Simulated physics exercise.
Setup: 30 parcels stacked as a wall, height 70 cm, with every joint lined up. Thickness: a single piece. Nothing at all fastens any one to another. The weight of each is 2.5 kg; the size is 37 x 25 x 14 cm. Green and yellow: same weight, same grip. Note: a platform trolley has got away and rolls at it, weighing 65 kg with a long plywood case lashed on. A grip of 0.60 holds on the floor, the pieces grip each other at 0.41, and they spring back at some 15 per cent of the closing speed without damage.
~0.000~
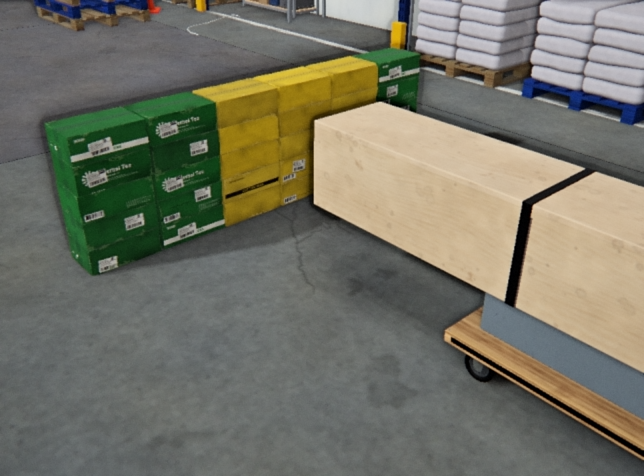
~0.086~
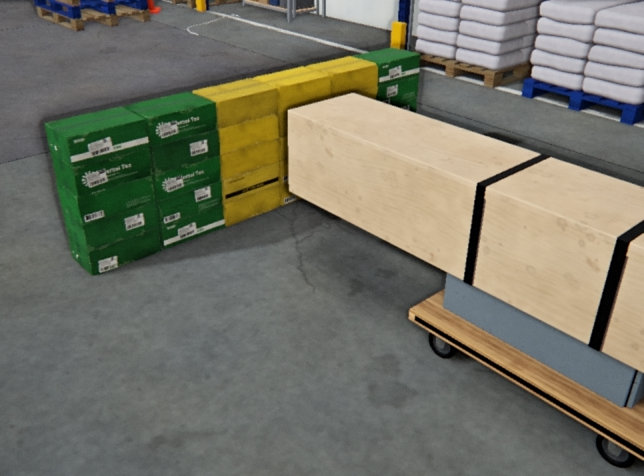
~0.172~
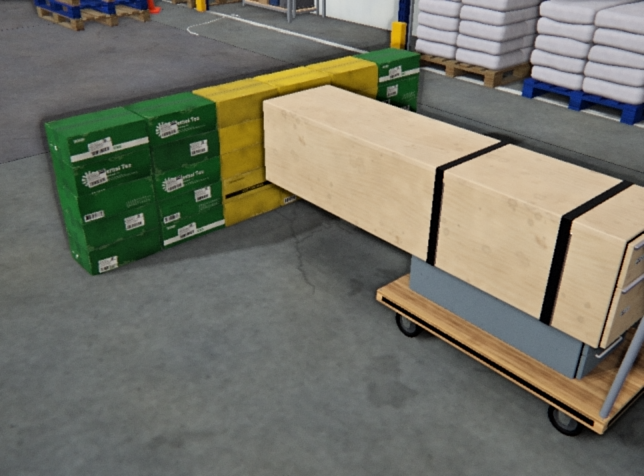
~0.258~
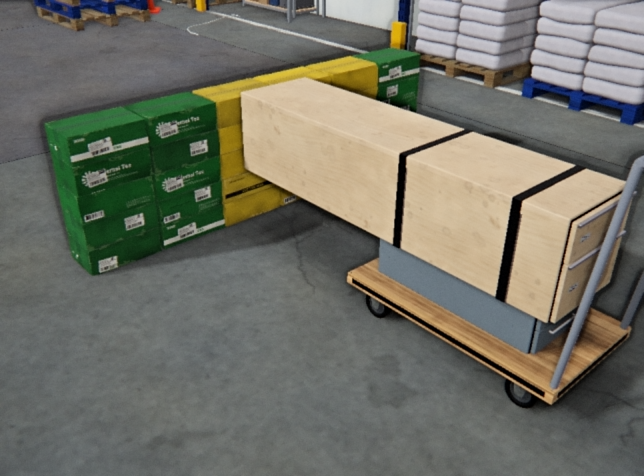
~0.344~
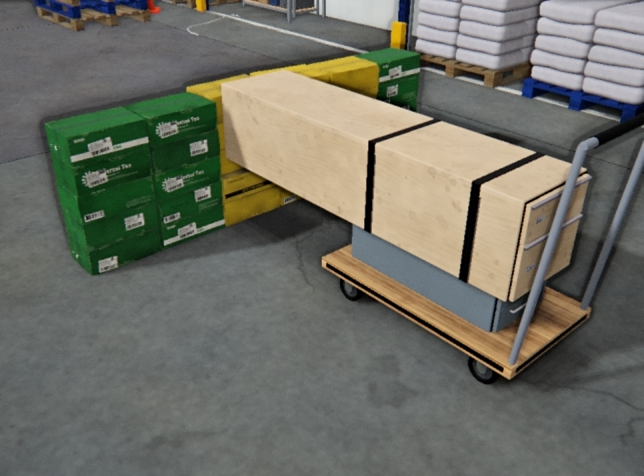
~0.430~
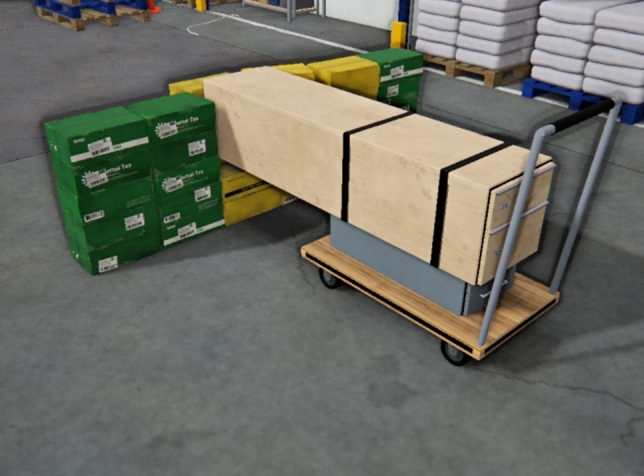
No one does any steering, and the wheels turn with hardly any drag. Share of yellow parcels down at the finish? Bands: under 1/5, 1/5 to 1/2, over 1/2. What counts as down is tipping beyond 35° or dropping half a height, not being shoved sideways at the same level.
1/5 to 1/2.
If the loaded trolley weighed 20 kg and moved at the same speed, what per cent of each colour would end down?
Result: Green 0 and yellow 40 in a hundred.
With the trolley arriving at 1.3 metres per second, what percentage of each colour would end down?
Share down, in per cent: Green 0, yellow 50.
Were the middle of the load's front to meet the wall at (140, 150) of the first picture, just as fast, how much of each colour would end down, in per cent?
Down at the end: Green 40 percent, yellow 0 percent.
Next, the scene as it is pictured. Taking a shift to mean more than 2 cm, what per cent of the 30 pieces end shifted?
55 in a hundred.
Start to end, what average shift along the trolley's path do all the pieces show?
Mean shift close to 25 cm.
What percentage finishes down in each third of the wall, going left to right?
Going left to right, I get 0, 60 and 0 percent.
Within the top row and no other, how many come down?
2.
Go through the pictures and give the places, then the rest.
In the first frame (each place is the centre of the face we see best), load (323, 151) 66 cm short of the wall; top yellow parcel (250, 108); top green parcel (400, 70); all as stacked.
The second frame shows load (296, 139) 48 cm short of the wall; top yellow parcel (250, 108).
The third frame shows load (271, 129) 30 cm short of the wall; top yellow parcel (250, 108).
The fourth frame shows load (249, 119) 12 cm short of the wall.
The fifth frame shows load (229, 110) 49 mm into the wall's line; 6 have shifted.
The sixth frame shows load 19 cm into the wall's line; top green parcel (403, 70) moved 21 mm; 10 have shifted.
By 0.68 s, load 57 cm past the wall's line, still rolling; 6 of the 15 yellow parcels down (6 of 30 in all colours); top yellow parcel tilted 51°, 35 cm lower; top green parcel moved 22 mm.
By 1.10 s, load 1.07 m past the wall's line, still rolling; 6 of the 15 yellow parcels down (6 of 30 in all colours); top yellow parcel on its side; top green parcel moved 22 mm.
When it is over (2.4 s), load 1.17 m past the wall's line, stopped; 6 of the 15 yellow parcels down (6 of 30 in all colours); top yellow parcel 56 cm lower; top green parcel moved 22 mm. That is 40 per cent. In pixels of the last frame, middles, top yellow parcel near (96, 126), top green parcel near (389, 66).
